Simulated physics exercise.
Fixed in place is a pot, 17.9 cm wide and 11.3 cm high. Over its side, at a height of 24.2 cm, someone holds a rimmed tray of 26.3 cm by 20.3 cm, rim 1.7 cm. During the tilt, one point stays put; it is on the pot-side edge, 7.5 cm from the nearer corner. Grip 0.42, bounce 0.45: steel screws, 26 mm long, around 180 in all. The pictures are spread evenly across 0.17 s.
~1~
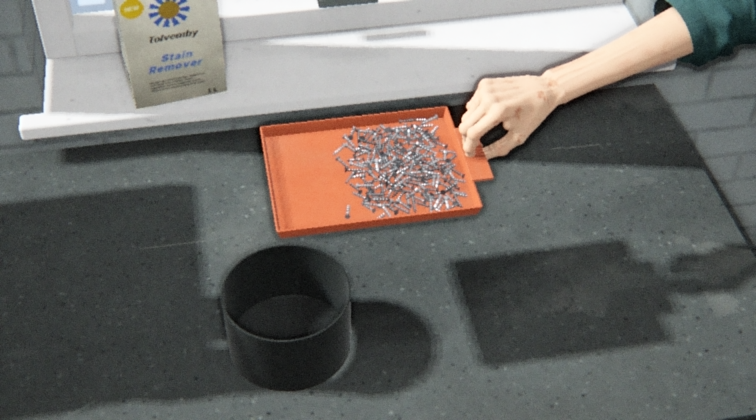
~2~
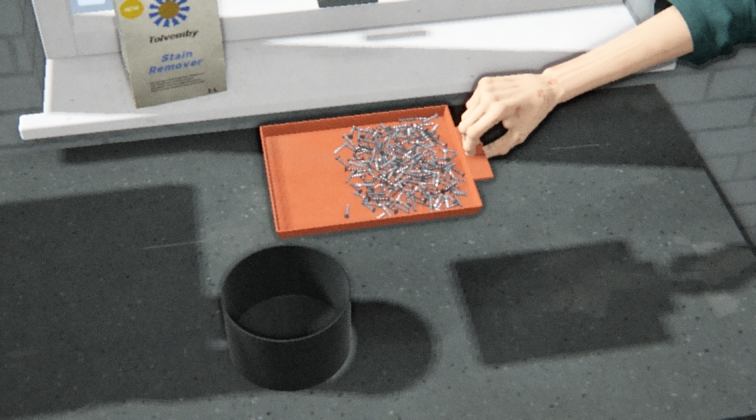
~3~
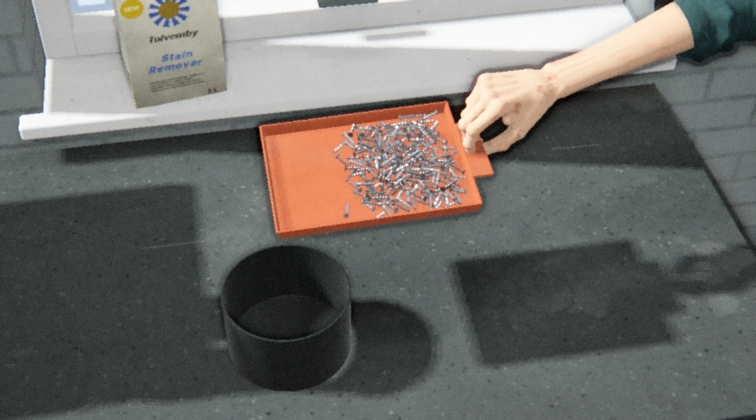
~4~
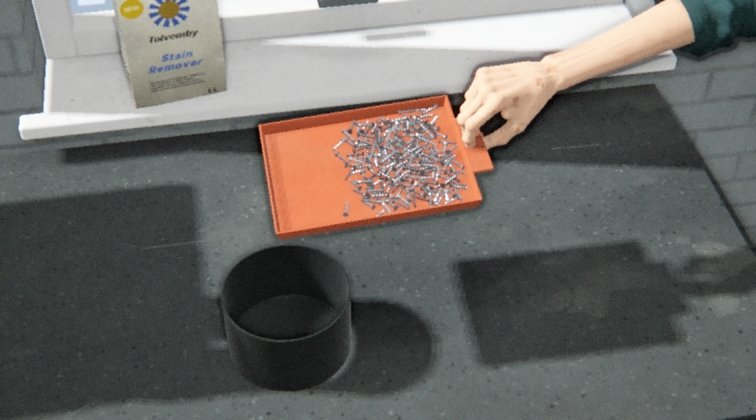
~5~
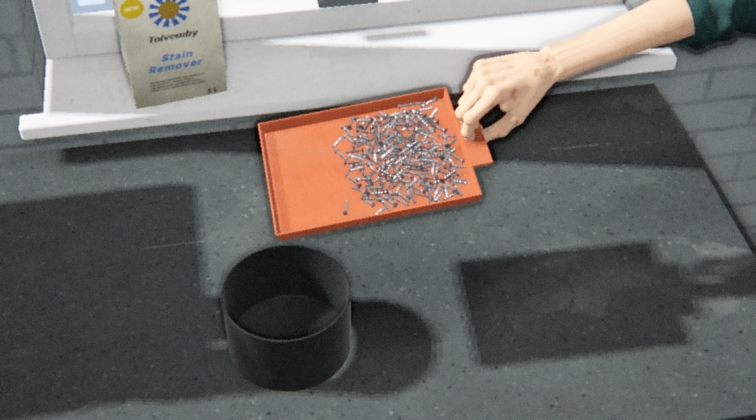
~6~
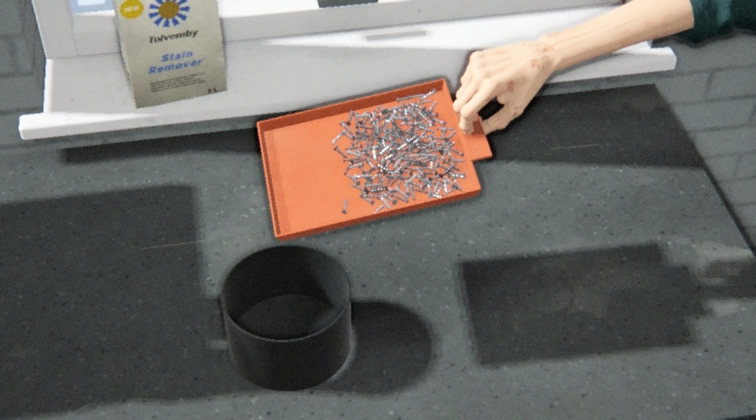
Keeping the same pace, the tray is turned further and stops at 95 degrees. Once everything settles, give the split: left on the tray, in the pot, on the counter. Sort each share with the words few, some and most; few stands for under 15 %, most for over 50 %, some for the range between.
The shares come out as follows. Left on the tray: Few. Pot: Most. Counter: Some.
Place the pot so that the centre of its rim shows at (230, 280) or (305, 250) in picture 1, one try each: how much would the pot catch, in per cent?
Try one: ~ 70 %; try two: ~ 5 %.
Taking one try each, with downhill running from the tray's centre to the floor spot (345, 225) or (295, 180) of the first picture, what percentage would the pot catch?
Approximately 75 percent, then 25 percent.
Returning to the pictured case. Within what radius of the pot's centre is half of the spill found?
That comes to near 20 cm.
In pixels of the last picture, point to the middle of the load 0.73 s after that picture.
Estimated centre of load: Around (255, 298).
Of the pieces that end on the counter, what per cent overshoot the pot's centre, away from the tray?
It comes to near 100 percent.
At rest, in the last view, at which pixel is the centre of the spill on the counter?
Somewhere around (181, 396), I'd say.
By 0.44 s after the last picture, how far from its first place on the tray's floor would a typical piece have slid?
By then it sits near 10 cm from where it began.
Then, 0.44 s after the last picture, tilt 51 degrees; the tray holds 100 %, the pot 0 %.
Then, 0.73 s after the last picture, tilt 78 degrees; the tray holds 25 %, the pot 30 %.
Then, 1.13 s after the last picture, tilt 95 degrees; the tray holds 0 %, the pot 75 %.
In the end, tray 0 %, pot 75 %, counter 25 %.
